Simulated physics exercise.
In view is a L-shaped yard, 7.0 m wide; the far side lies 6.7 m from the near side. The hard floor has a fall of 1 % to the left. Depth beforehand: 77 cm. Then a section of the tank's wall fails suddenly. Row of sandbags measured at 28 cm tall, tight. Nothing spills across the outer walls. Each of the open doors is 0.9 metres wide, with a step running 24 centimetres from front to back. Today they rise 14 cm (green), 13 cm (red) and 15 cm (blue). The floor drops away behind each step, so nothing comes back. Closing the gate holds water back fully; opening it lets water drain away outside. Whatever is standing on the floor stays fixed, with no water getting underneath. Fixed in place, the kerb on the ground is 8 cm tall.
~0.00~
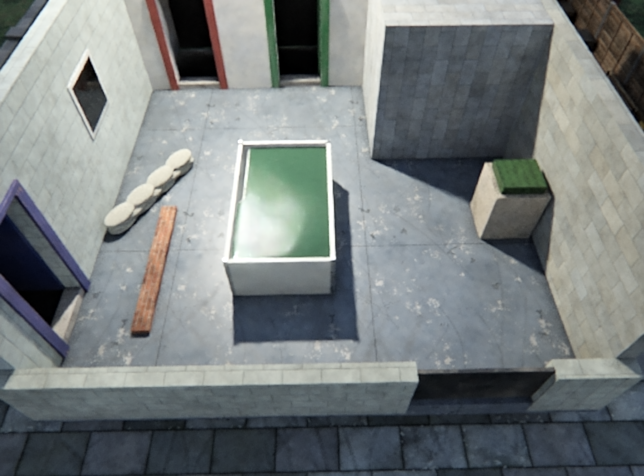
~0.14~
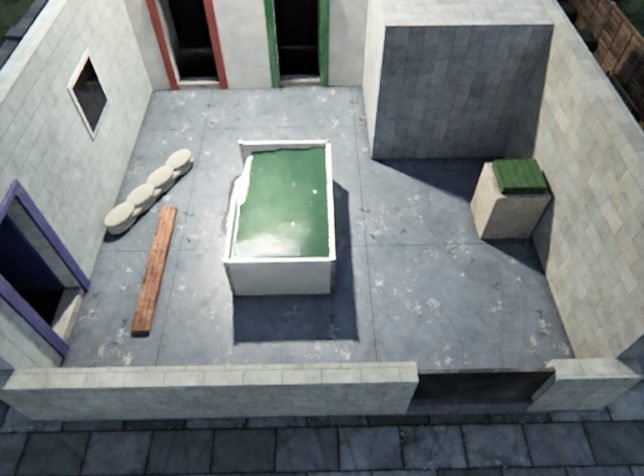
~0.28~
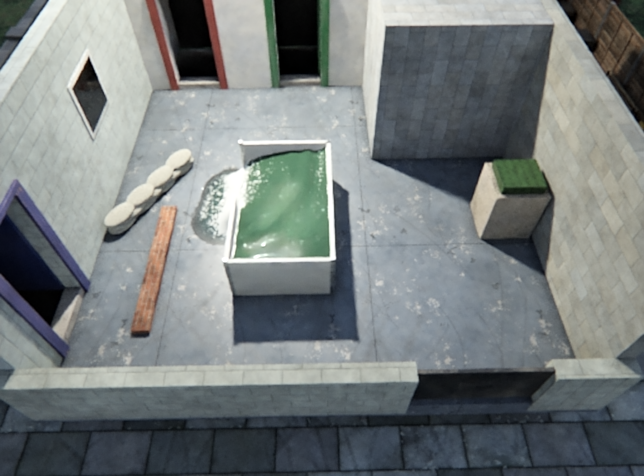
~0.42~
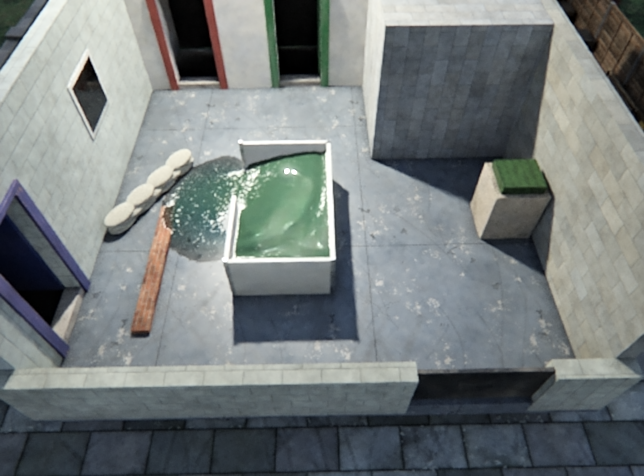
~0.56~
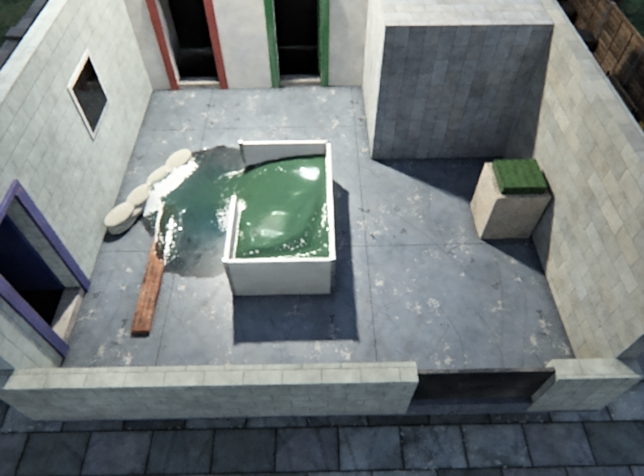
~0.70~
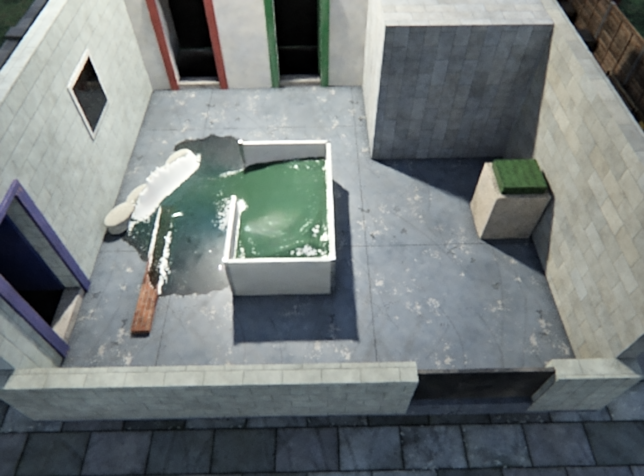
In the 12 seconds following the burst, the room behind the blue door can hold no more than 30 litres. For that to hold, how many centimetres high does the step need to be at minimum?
It would need to be around 14.5 cm high.
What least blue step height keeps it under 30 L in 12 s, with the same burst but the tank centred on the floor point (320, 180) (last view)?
In that case about 6.0 cm.
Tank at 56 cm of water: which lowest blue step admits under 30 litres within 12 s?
Roughly 9.5 cm high.
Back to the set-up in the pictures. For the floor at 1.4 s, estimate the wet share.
25 %.
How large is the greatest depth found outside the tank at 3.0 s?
It gets to close to 40 centimetres there.
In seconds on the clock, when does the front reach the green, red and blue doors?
Front log: Green = 2.6 s, red = 1.8 s, blue = 1.2 s.
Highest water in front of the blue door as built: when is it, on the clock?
At about 3.8 s.
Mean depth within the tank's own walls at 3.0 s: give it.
It averages roughly 25 centimetres.
After 1.4 s water covers 25 % of the floor, deepest (48 cm) near (181, 185); 15 cm at the blue door, 0 litres in over its 15 cm step.
After 3.0 s water covers 45 % of the floor, deepest (40 cm) near (66, 395); 16 cm at the blue door, 5 litres in over its 15 cm step.
After 12.0 s water covers 95 % of the floor, deepest (11 cm) near (143, 122); 9 cm at the blue door, 25 litres in over its 15 cm step.
At the blue door as built, the water arrived by 1.3 s and peaked near 20 cm at 3.8 s.
With a step of 12 cm, 52 litres would have come in within the 12 s; with 16 cm, 19 litres. So under 30 litres takes about 14.5 cm.
